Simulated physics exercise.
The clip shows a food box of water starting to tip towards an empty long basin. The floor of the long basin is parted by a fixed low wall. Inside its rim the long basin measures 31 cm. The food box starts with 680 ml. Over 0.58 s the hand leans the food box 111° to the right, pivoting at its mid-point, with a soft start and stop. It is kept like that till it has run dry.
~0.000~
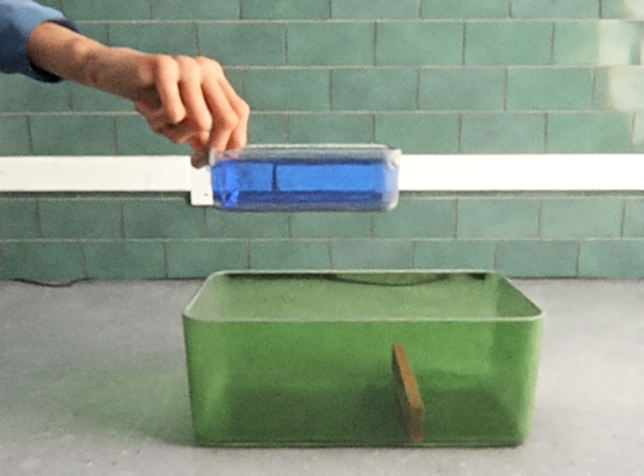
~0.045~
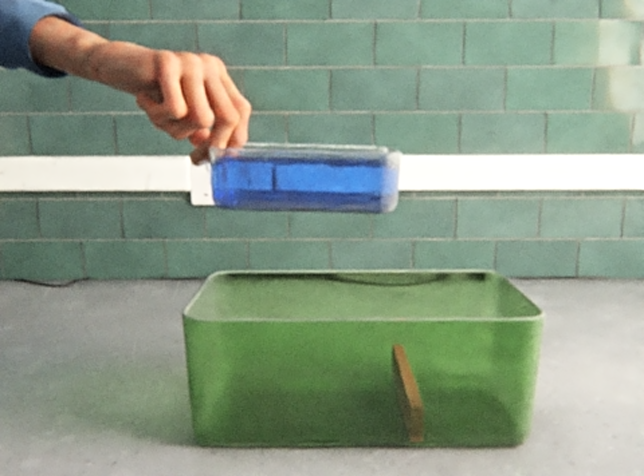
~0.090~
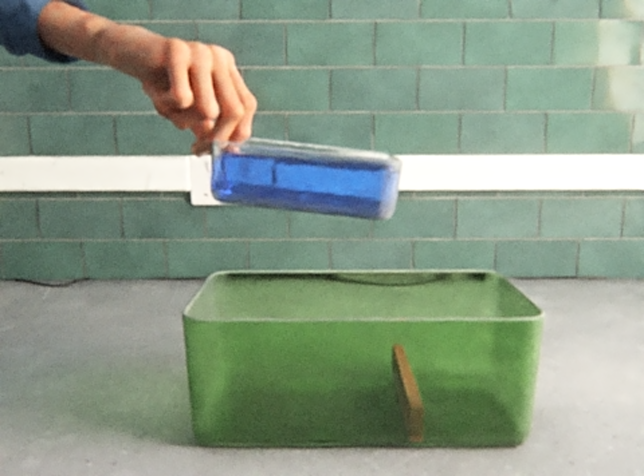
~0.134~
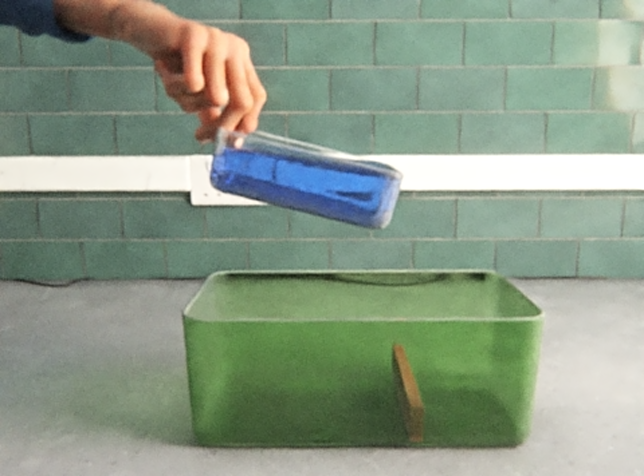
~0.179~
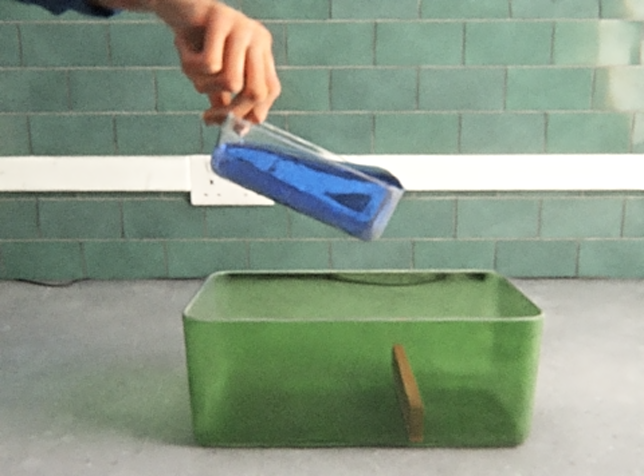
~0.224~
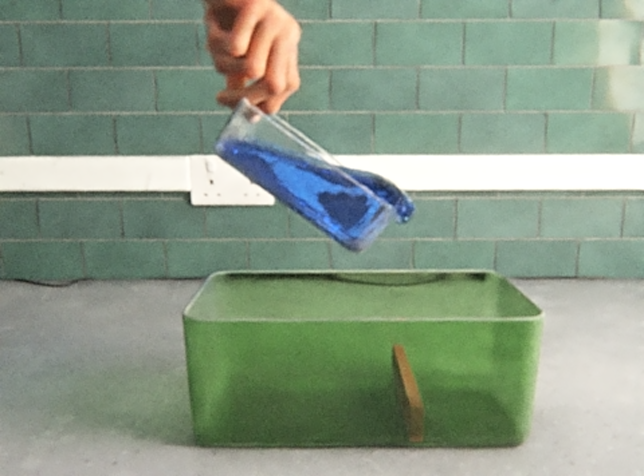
Against a green tiled wall, a hand holds a clear food box of blue water level above an empty, see-through green basin with a brown upright divider inside. The hand tilts the box down to the right, slowly and then more steeply, and the blue water slides towards the lower end and begins spilling over its edge.
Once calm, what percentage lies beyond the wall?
About 54 per cent.
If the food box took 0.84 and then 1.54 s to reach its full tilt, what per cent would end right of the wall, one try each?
First 60, then 65 per cent.
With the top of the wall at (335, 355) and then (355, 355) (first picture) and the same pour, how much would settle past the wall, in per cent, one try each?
In turn about 85 and 80 per cent.
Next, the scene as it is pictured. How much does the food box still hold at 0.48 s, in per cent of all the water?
Some 7 per cent.
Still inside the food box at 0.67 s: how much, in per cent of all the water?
Near 1 in a hundred.
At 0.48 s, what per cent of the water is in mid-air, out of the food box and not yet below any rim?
Some 14 per cent.
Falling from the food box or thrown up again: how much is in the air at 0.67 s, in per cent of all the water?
About 28 per cent.
Then, 0.48 s in, the tilt is 103° and 7 per cent is still to pour, 12 is left of the wall and 68 right of it.
Then, 0.67 s in, the tilt is 111° and 1 per cent is still to pour, 17 is left of the wall and 52 right of it.
Then, 0.87 s in, the tilt is 111° and 0 per cent is still to pour, 23 is left of the wall and 71 right of it.
Then, 1.08 s in, the tilt is 111° and 0 per cent is still to pour, 39 is left of the wall and 54 right of it.
Finally, 40 per cent lies left of the wall, 54 right of it and 7 outside.
